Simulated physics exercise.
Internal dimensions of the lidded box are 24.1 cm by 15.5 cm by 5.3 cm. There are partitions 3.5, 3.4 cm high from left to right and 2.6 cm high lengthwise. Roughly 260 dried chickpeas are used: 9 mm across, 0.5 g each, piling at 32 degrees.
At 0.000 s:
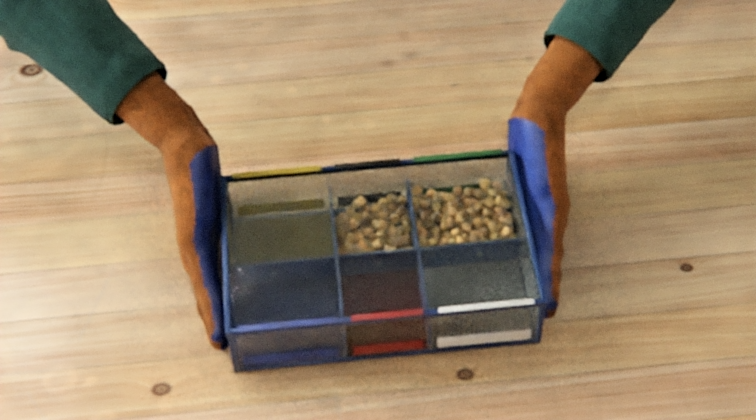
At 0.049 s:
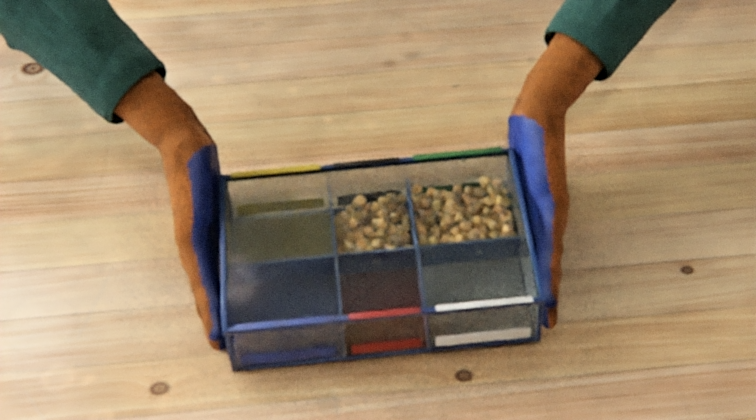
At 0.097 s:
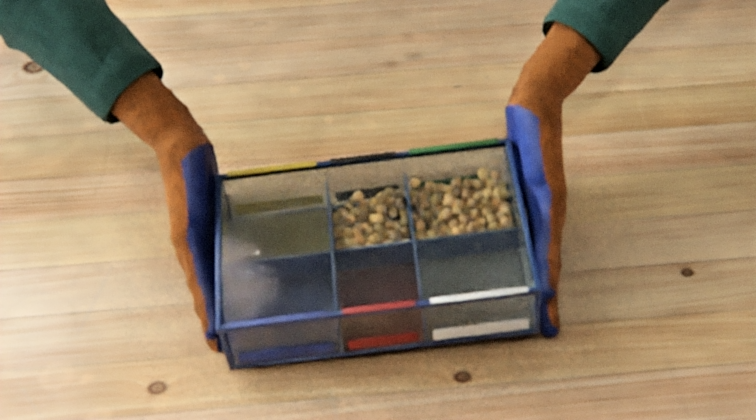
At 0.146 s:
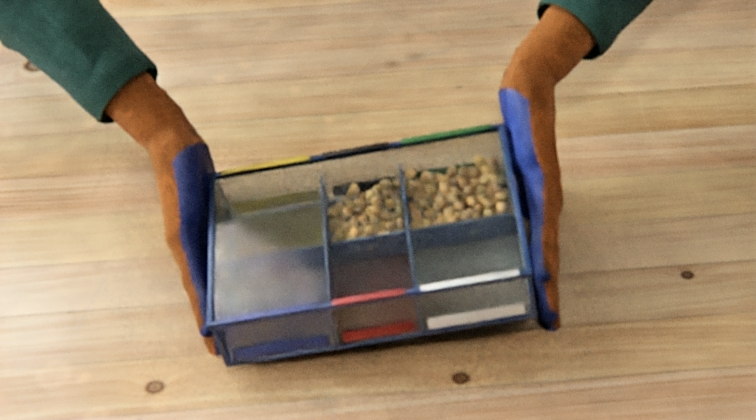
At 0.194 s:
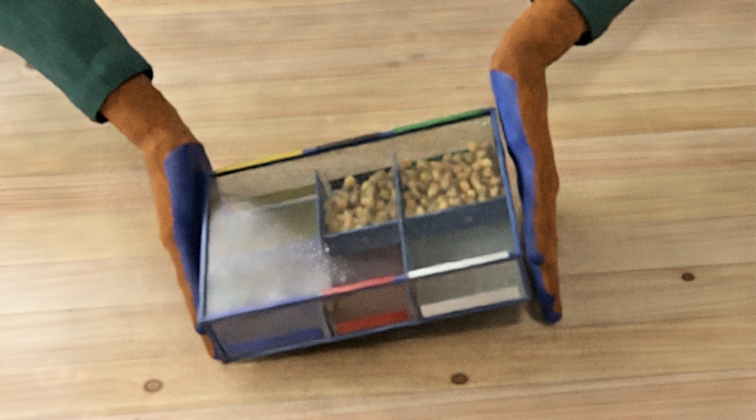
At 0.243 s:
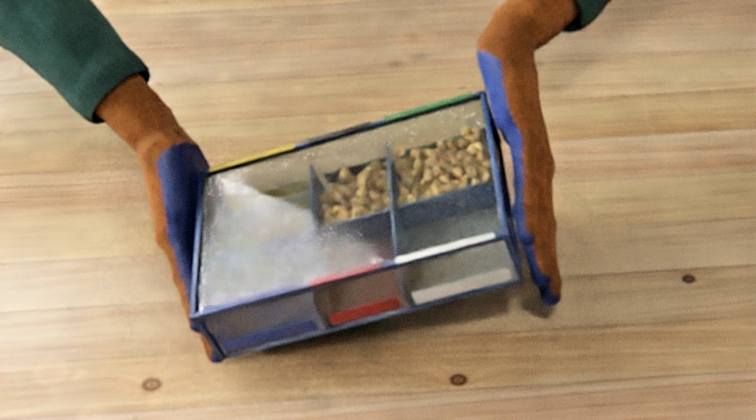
We see two hands in orange and blue gloves holding a divided box with chickpeas in two rear compartments, raising its right side so it tilts leftward, while a cloudy whitish patch appears and spreads across the left section.
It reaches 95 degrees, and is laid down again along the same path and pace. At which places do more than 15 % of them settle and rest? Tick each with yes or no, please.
Red - no; blue - no; green - yes; yellow - yes; white - no; black - yes.
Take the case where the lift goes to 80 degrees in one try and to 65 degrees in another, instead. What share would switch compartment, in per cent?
First try: Around 20 %; second try: Around 15 %.
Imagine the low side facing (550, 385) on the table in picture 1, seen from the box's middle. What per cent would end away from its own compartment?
Near 65 percent, give or take.
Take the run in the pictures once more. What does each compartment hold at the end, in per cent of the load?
Red 0; blue 0; green 30; yellow 25; white 0; black 40 (in a hundred).
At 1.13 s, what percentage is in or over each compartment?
You'd find red at 0, blue at 0, green at 45, yellow at 10, white at 0 and black at 45 per cent.
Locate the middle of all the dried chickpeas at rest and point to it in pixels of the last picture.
Near (359, 227).
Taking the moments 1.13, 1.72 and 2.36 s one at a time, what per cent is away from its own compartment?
In order: 20, then 40, then 40.
Then, at 1.13 s, tilt 95 degrees; green 45 %, yellow 10 %, black 45 %.
After 1.72 s, tilt 42 degrees; green 30 %, yellow 25 %, black 40 %.
After 2.36 s, tilt 0 degrees; green 30 %, yellow 25 %, black 40 %.
At rest (3.0 s), red 0 %, blue 0 %, green 30 %, yellow 25 %, white 0 %, black 40 %.
